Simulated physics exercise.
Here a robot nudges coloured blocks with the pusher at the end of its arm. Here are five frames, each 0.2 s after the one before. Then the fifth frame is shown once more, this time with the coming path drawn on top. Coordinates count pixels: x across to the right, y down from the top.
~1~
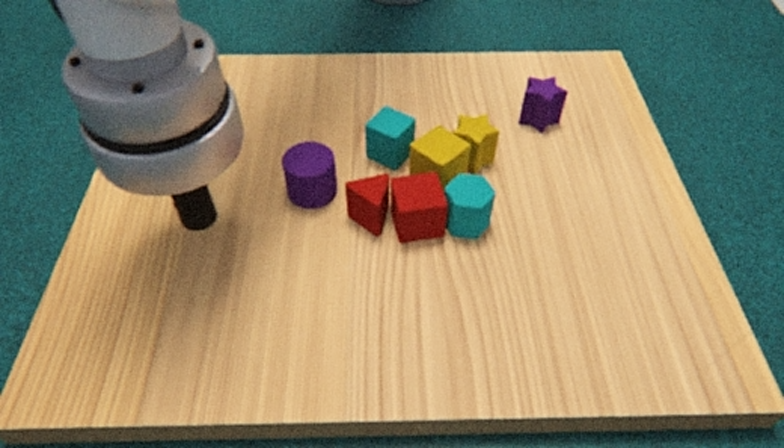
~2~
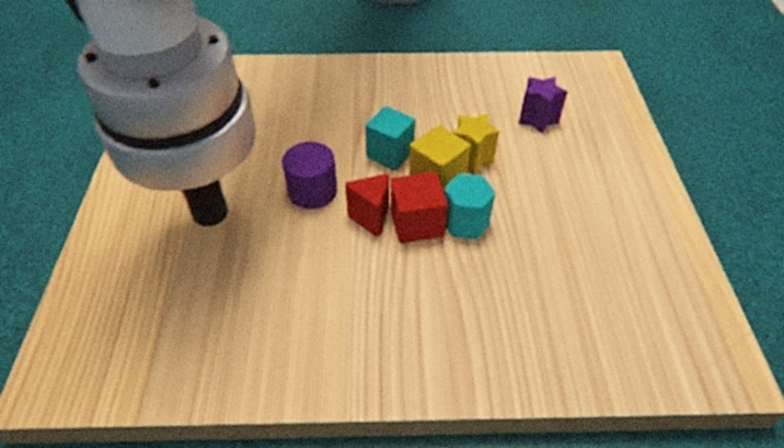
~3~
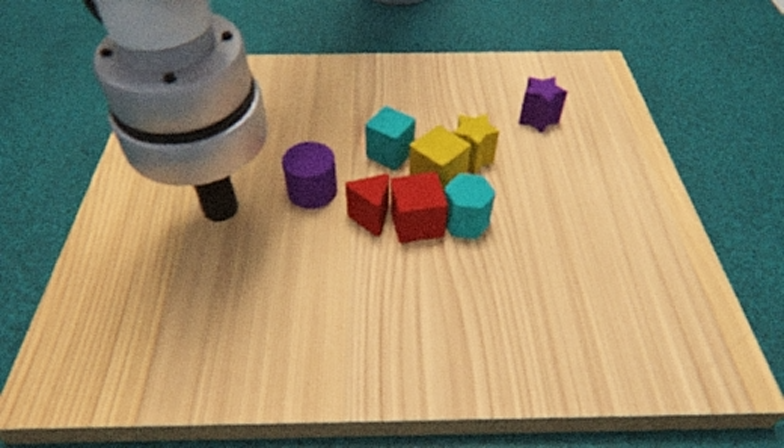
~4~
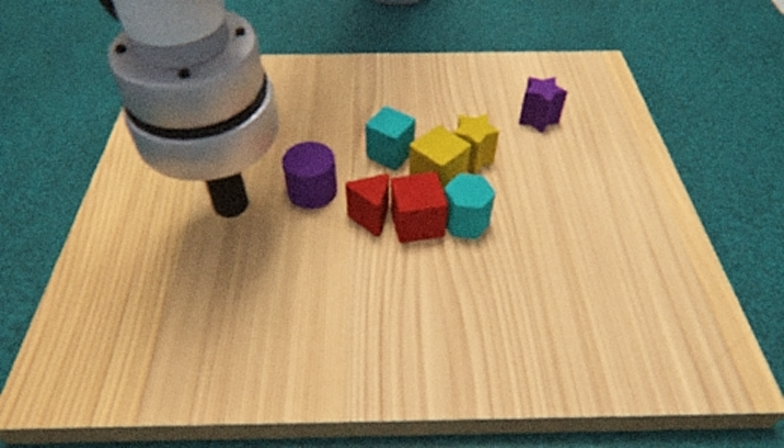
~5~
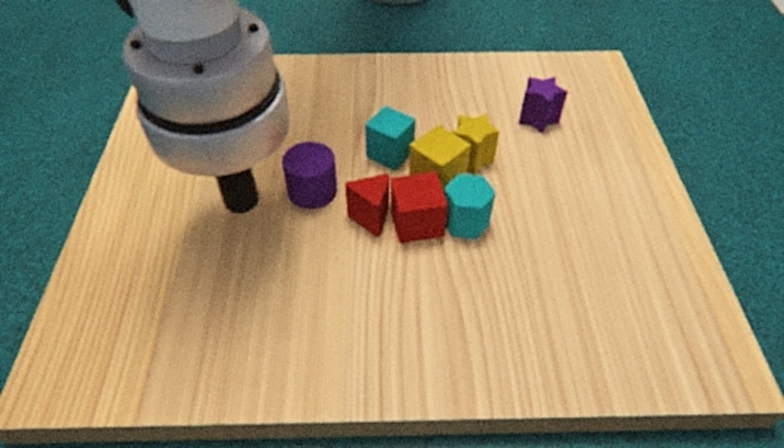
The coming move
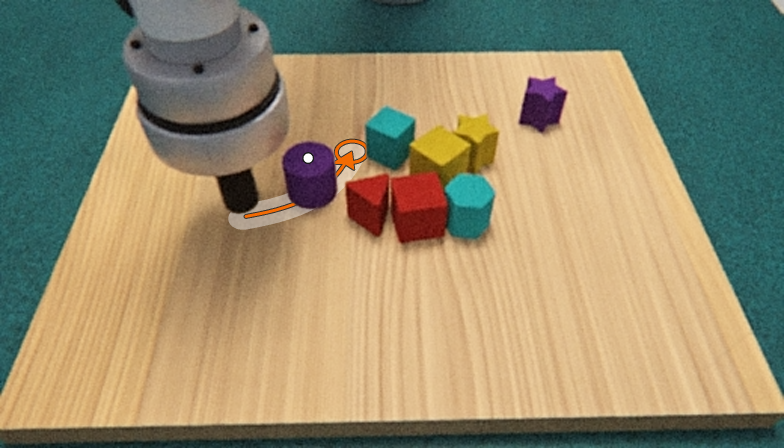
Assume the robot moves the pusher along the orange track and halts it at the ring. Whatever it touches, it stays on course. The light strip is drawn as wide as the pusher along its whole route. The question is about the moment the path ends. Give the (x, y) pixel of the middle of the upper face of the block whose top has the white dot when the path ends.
I predict (381, 102).
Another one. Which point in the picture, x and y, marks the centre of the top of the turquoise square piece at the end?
Put as a pixel place, it's (424, 106).
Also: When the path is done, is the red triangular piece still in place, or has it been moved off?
It is still on its spot.
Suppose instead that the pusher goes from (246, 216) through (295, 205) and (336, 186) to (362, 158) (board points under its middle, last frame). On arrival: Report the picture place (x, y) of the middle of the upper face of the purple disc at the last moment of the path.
It ends at (377, 101).
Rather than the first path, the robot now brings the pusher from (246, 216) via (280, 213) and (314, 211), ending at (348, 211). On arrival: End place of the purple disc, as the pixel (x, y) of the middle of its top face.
The centre of its top face lies at (337, 148).
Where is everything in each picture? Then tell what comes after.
The first picture shows lower end of the pusher (200, 218), tops of blocks, purple disc (308, 158), red triangular piece (370, 187), turquoise square piece (391, 121).
The second picture shows pusher (210, 214), blocks as before.
The third picture shows pusher (221, 209), blocks as before.
The fourth picture shows pusher (231, 205), blocks as before.
The fifth picture shows pusher (242, 201), purple disc (308, 158), red triangular piece (370, 187), turquoise square piece (391, 121).
The drawn path runs from (246, 216) over (294, 204) and (331, 181) to (352, 152); the dot is on the purple disc.
On the path given first. One third of the way, pusher (292, 188); purple disc (324, 151).
Two thirds of the way, pusher (330, 165); purple disc (357, 126); turquoise square piece (399, 116), turned 25° clockwise.
At the end, pusher (351, 136); purple disc (381, 102); red triangular piece not moved; turquoise square piece (424, 106), turned 70° clockwise.
